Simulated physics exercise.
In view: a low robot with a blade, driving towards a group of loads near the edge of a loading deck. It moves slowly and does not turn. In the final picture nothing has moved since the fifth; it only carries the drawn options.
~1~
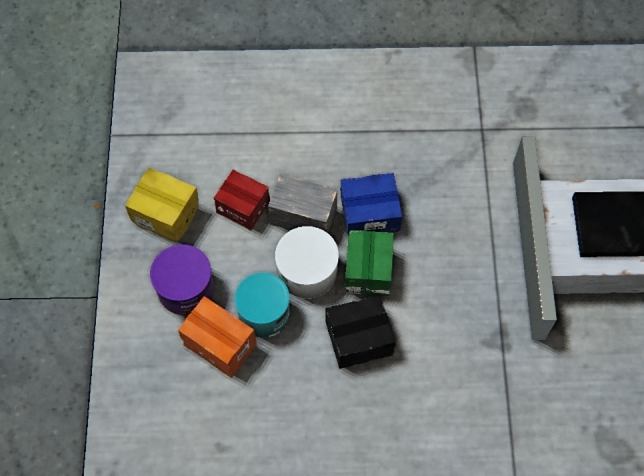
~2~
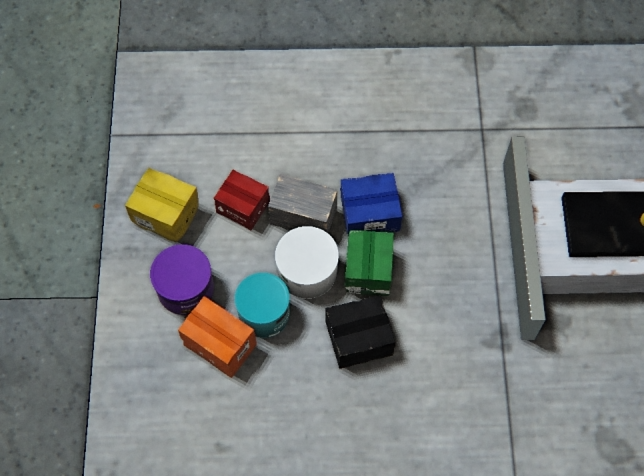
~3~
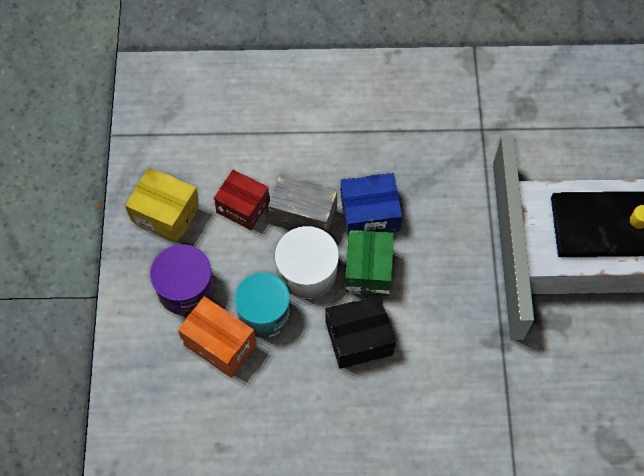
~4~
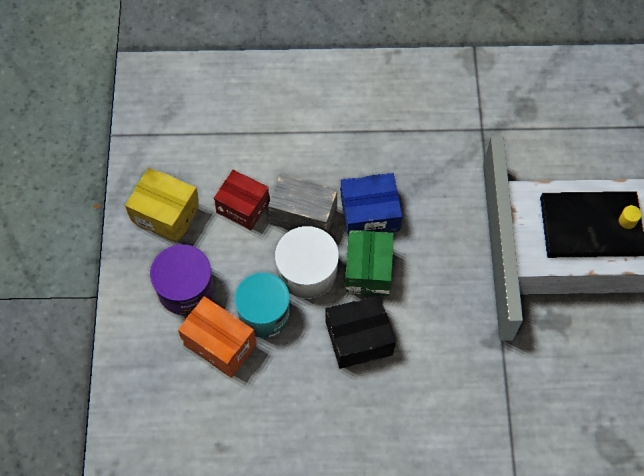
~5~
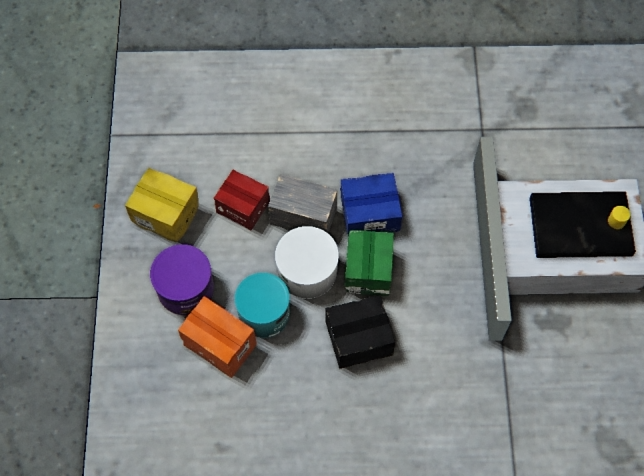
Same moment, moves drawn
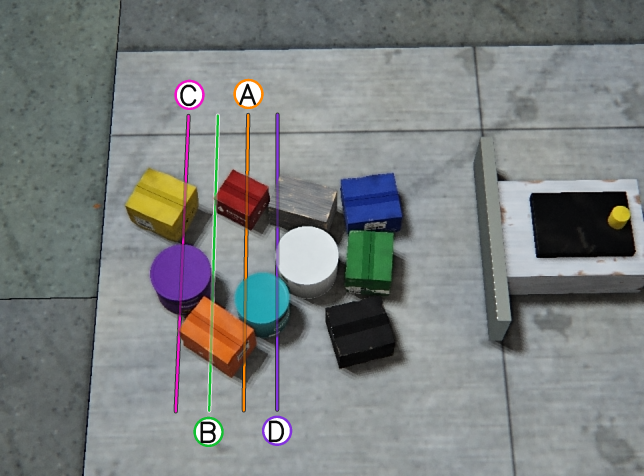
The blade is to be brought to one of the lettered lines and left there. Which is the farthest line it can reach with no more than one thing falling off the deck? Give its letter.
Stop at A.
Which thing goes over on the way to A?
The yellow parcel.
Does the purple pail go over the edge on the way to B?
By then, yes.
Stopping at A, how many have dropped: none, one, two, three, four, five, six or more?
One.
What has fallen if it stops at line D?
The yellow parcel.
On the copy, A at (246, 253); B at (214, 254); C at (183, 254); D at (277, 252).
On A. First, robot (485, 225); yellow parcel (163, 206); purple pail (183, 281).
Then, robot (396, 226); yellow parcel (119, 206); red box (173, 200).
Finally, robot (328, 228); yellow parcel over the edge; red box (109, 206); one fallen.
By contrast, B drops three; C drops five; D is within the limit but short.
